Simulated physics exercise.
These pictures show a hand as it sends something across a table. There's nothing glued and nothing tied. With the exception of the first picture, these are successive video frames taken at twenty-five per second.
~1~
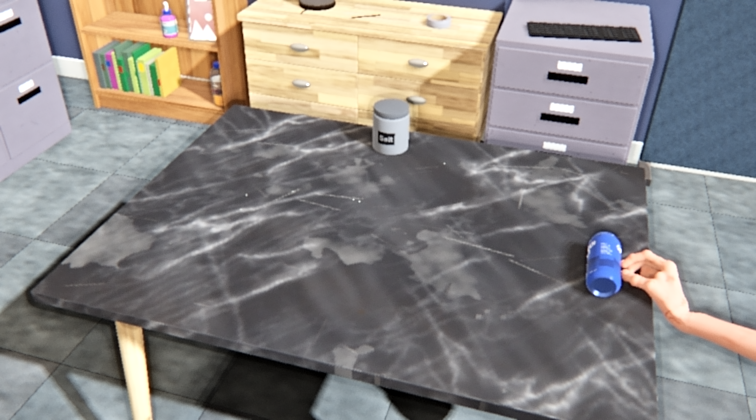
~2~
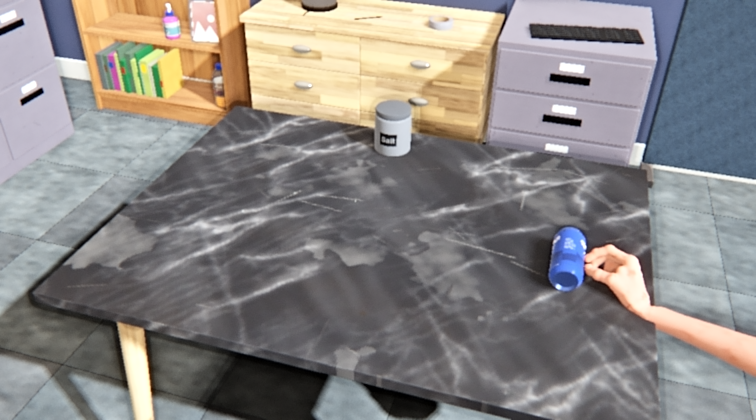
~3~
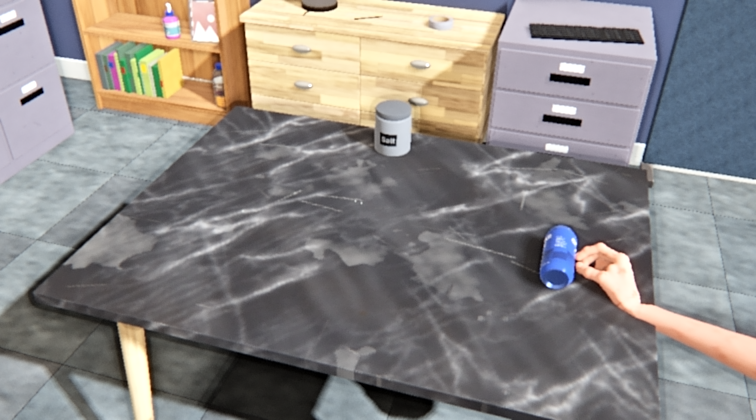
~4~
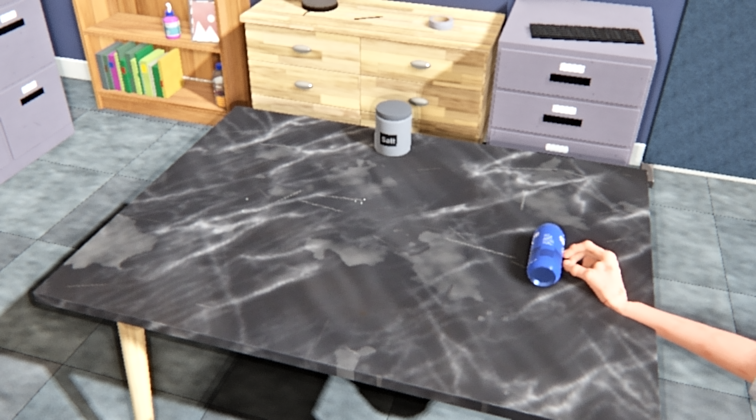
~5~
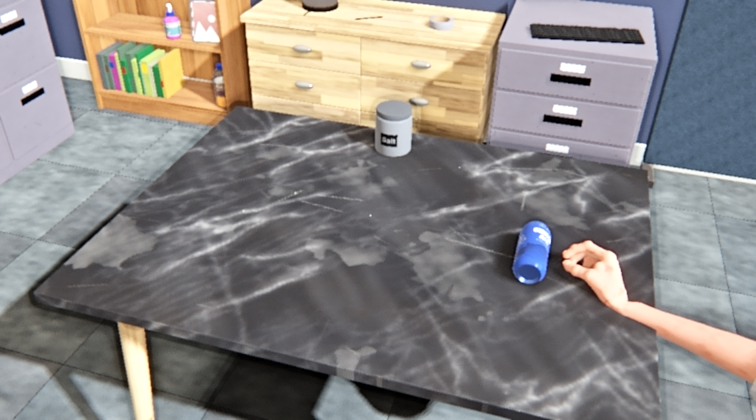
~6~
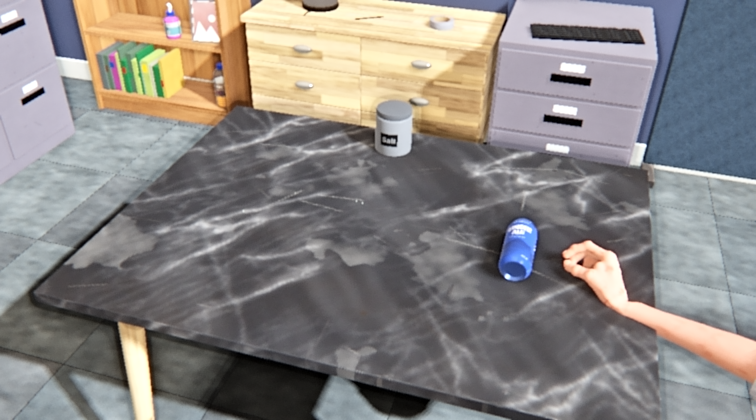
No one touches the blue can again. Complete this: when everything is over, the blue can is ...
No longer on the table.
Then, 0.60 s after the last picture, blue can rolled well along near (326, 213).
Then, 1.40 s after the last picture, blue can now off the table.
By the end, off the table, blue can.
